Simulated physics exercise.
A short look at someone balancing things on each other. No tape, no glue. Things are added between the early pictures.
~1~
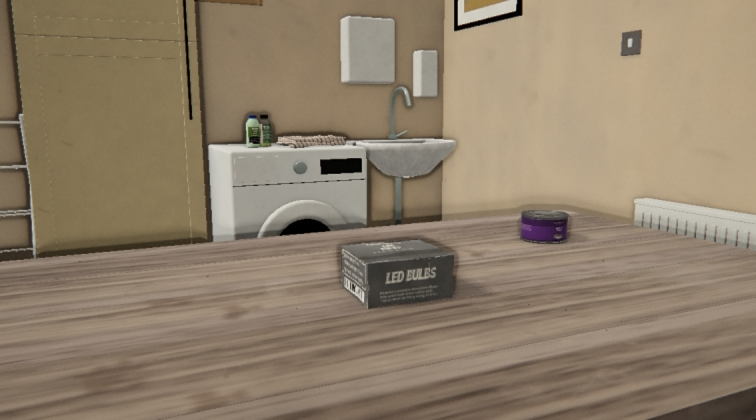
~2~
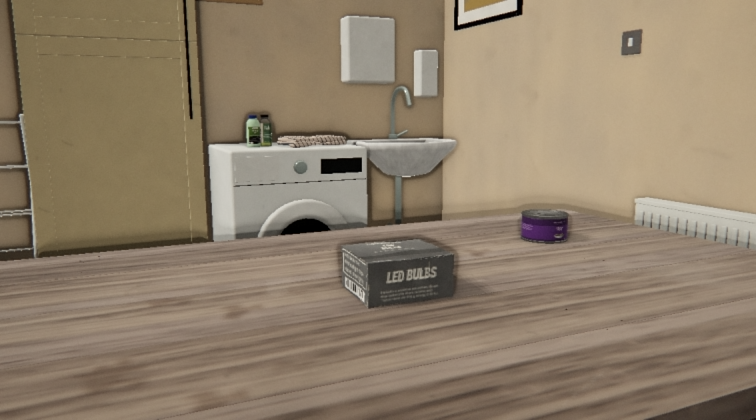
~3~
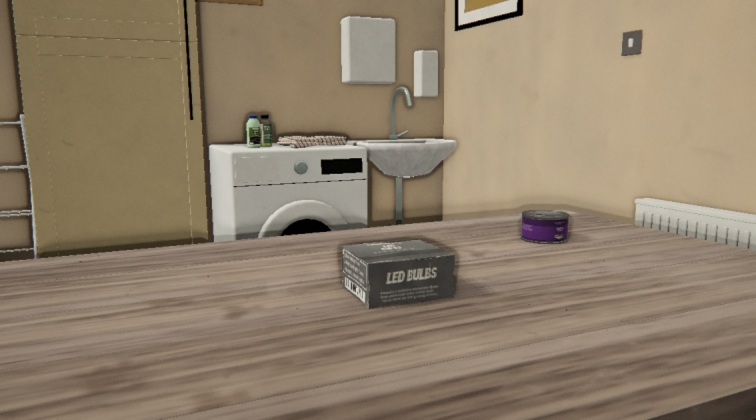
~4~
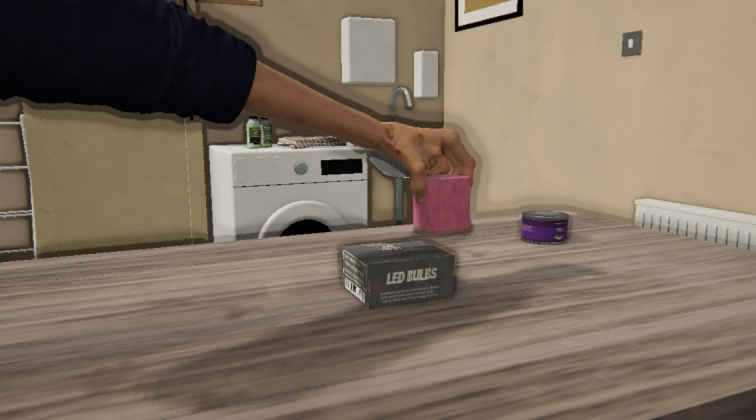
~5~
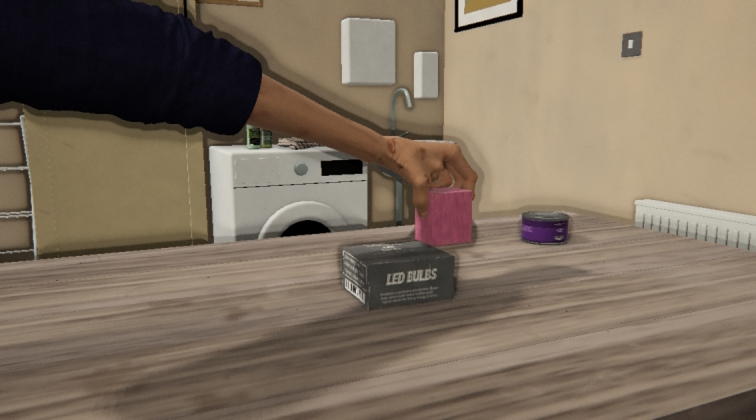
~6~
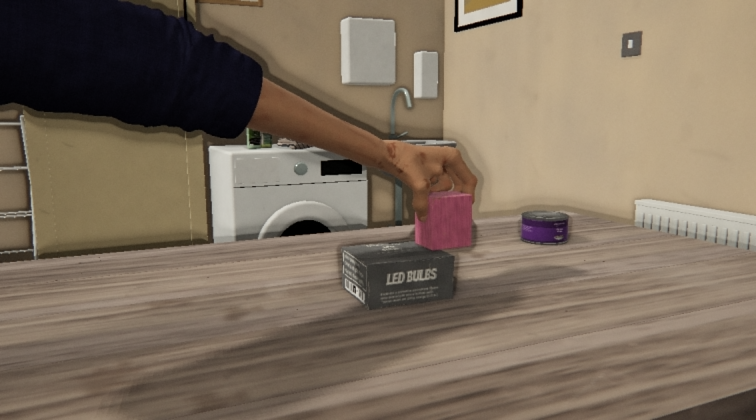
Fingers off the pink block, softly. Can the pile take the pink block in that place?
In the end the pile loses its balance.
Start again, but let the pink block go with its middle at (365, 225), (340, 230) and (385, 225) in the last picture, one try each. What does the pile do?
First try: It stays up; second try: It gives way; third try: It stays up.
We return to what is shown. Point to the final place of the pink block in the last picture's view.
Near (483, 262).
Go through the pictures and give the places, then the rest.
The last thing is not in view yet; grey box (395, 271), in the first frame.
The last thing is not in view yet; grey box (396, 271), in the second frame.
The last thing is not in view yet; grey box (396, 271), in the third frame.
Coming down; pink block (442, 202); grey box (396, 272), in the fourth frame.
Coming down; pink block (443, 216); grey box (396, 272), in the fifth frame.
Set down, still held; pink block (443, 220); grey box (396, 272), in the sixth frame.
Then, 0.20 s past the last view, pink block rocked 38° from its first pose near (455, 230).
Then, 0.30 s past the last view, pink block now fallen.
Then, 0.40 s past the last view, things are still on the move.
Finally, fallen, pink block; the other 2 still in place. Final places as the last picture's camera would see them, pink block near (483, 262). The pile comes apart.
